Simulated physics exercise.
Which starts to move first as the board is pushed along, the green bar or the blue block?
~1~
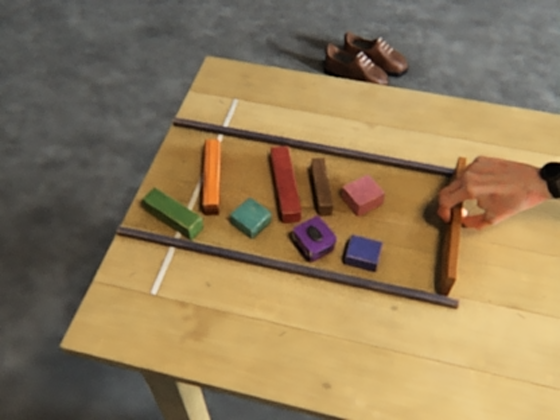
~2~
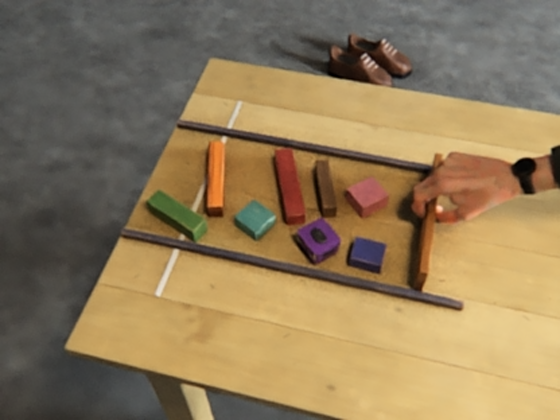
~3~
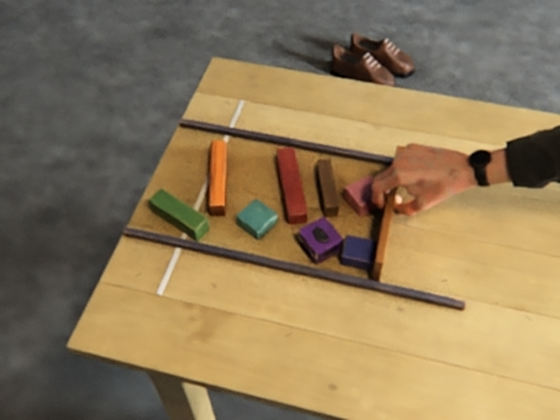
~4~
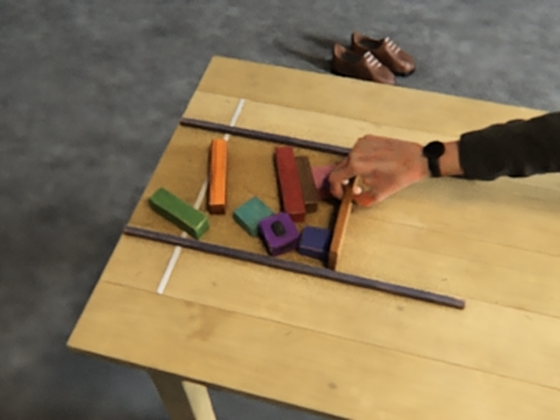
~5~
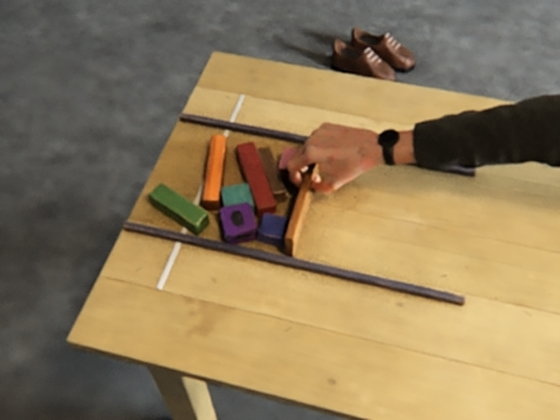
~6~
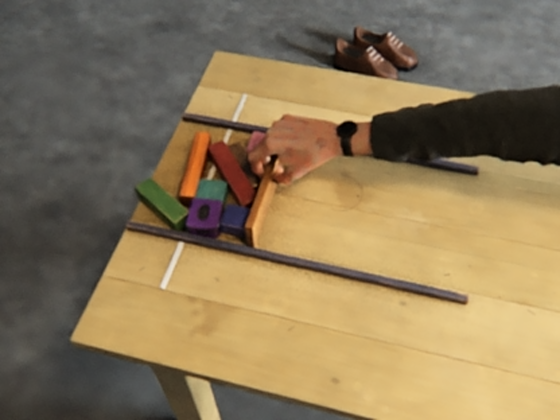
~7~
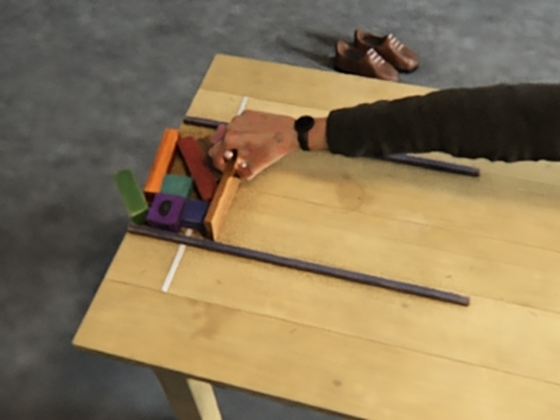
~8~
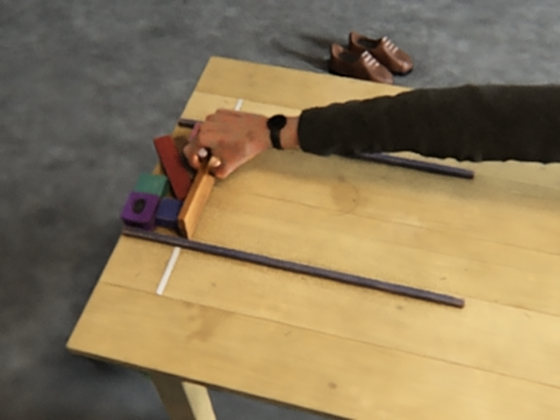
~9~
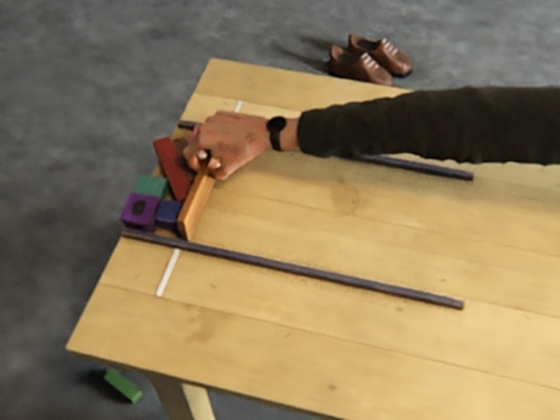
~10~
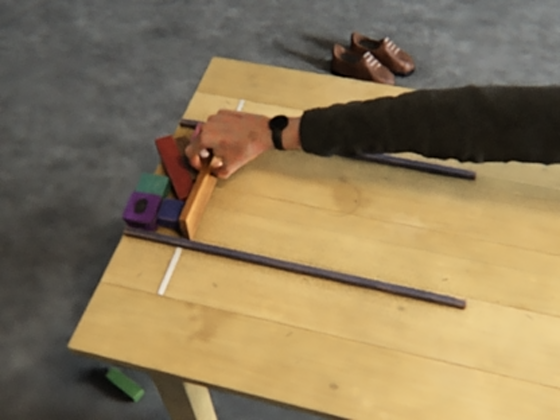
The blue block starts first, as the board comes up against it early on. The green bar stays still until the bunched pieces have been pushed much farther left.
Wooden board pushed left by a hand, bunching colourful blocks at a table's edge, a green bar ending on the floor.
